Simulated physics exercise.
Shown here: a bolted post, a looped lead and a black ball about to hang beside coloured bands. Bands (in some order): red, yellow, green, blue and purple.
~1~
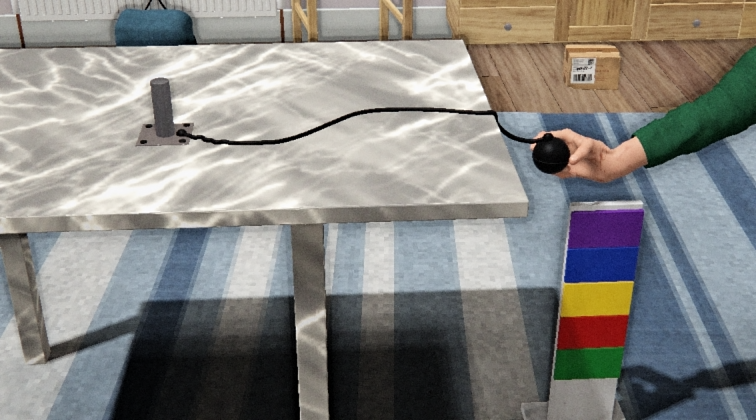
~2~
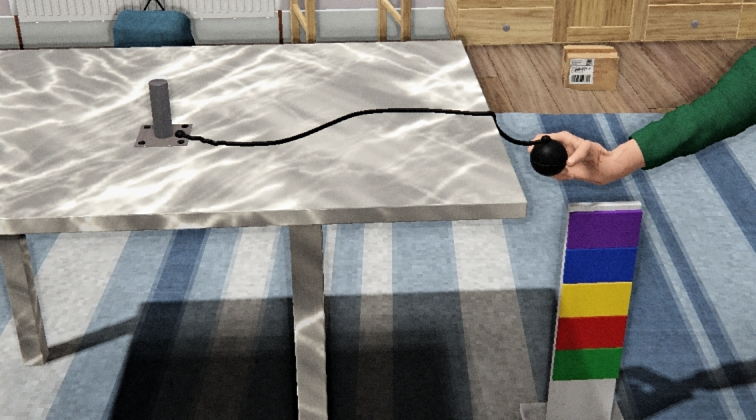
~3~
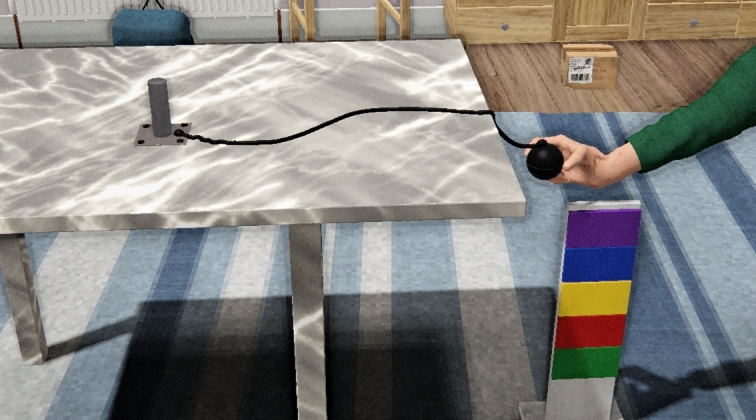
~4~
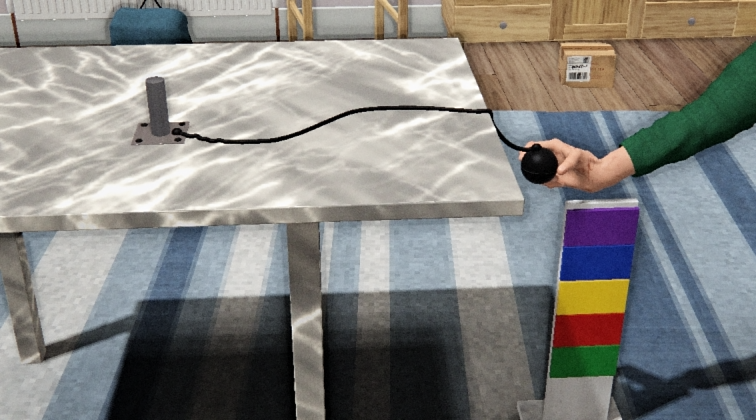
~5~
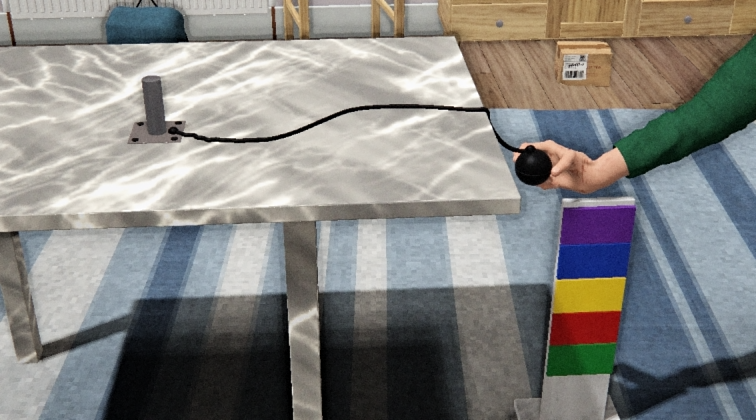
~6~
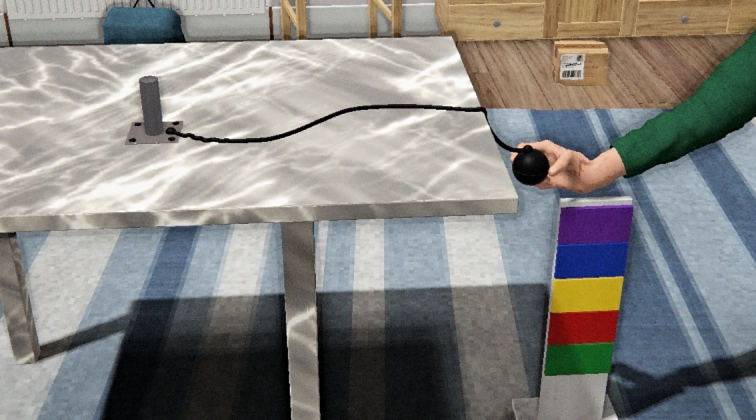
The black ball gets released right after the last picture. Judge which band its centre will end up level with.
I would say purple.
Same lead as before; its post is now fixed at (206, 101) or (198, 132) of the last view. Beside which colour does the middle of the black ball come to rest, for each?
Going case by case, it's blue and then blue.
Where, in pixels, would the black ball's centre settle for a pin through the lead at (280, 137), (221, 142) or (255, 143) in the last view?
Try one gives (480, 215), try two (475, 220), and try three (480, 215).
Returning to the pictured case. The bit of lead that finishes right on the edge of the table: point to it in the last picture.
(454, 109), give or take.
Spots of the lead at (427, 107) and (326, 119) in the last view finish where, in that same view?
About (461, 111), and the other about (352, 119).
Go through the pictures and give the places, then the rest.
Black ball (551, 155); purple (606, 231); blue (602, 266); yellow (597, 300); red (593, 333); green (589, 364), in the first frame.
Black ball (549, 157); lead through (210, 142) (286, 141) (340, 120) (409, 110) (483, 114), in the second frame.
Black ball (545, 161), in the third frame.
Black ball (539, 166); lead through (207, 140) (283, 138) (337, 118) (406, 108) (480, 112), in the fourth frame.
Black ball (533, 167), in the fifth frame.
Black ball (531, 167); lead through (201, 139) (277, 137) (331, 117) (400, 107) (474, 110), in the sixth frame.
A little later, ball near (453, 220); level with purple.
Next, ball near (482, 225); level with purple.
When it is over, ball near (469, 223); level with purple. The purple one.
